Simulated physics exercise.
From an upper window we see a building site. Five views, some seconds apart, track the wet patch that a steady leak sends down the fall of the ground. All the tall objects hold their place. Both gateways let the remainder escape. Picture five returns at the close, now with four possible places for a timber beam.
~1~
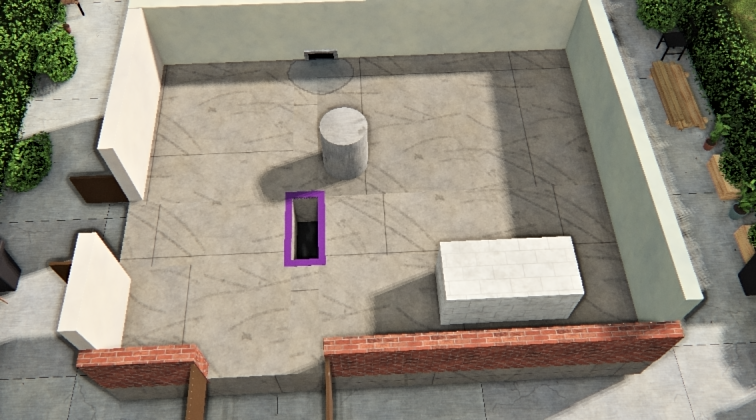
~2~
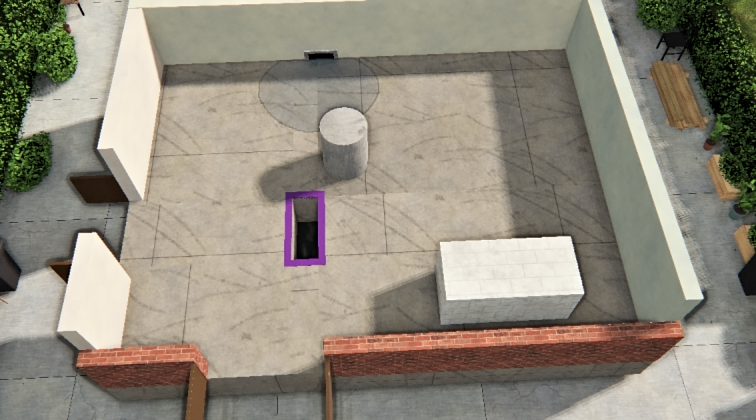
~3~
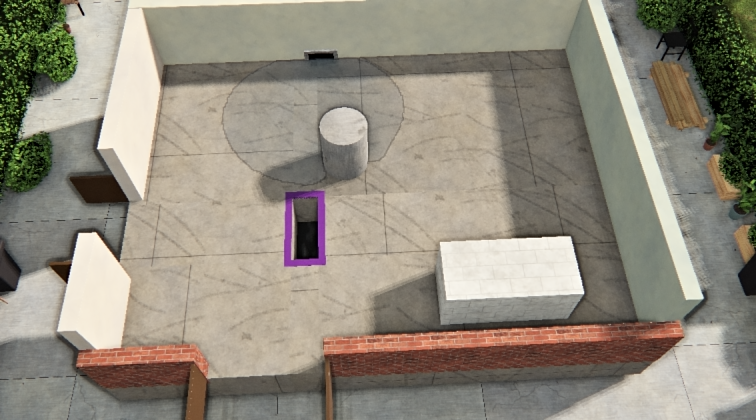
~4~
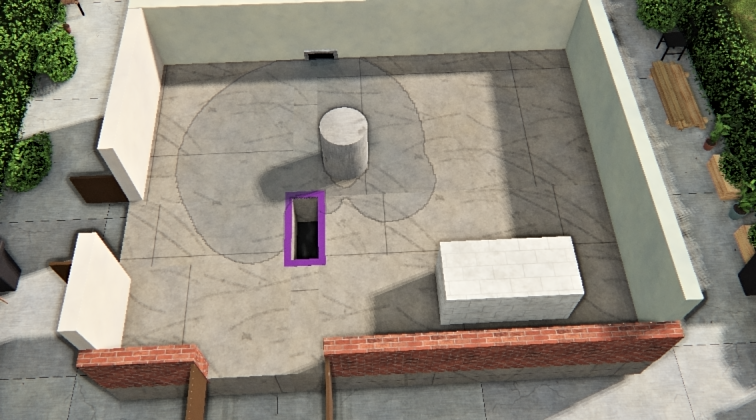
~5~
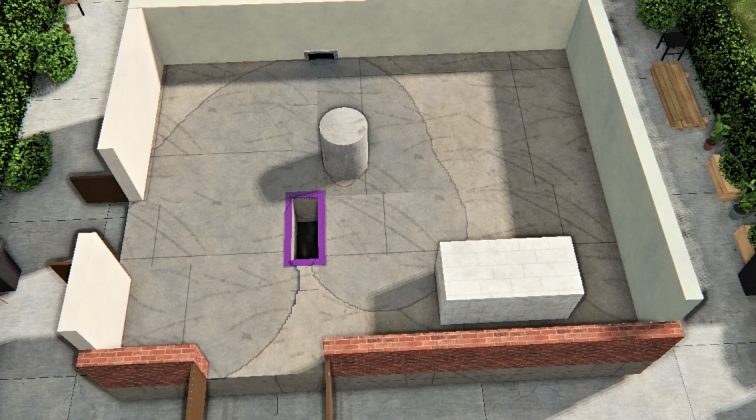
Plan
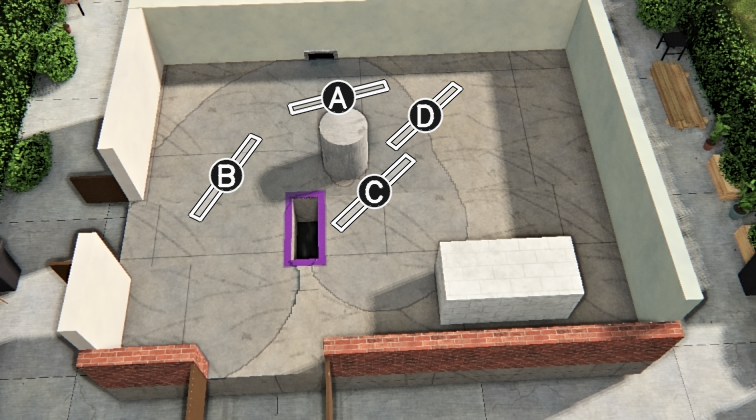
In a walled yard, water spreads from the back wall around a cylinder and purple-edged pit.
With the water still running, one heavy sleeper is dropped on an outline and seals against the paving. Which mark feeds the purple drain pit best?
The best place is C.
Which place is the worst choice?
That is place A.
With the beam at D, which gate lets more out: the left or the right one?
The right gate.
On the marked copy, A from (290, 109) to (385, 85); B from (195, 217) to (255, 137); C from (337, 226) to (409, 158); D from (392, 145) to (456, 86).
If A is chosen, about 3 % of the stream runs into the purple drain pit, about 95 % out by the gates.
If B is chosen, about 18 % of the stream runs into the purple drain pit, about 81 % out by the gates.
If C is chosen, about 31 % of the stream runs into the purple drain pit, about 68 % out by the gates.
If D is chosen, about 17 % of the stream runs into the purple drain pit, about 82 % out by the gates.
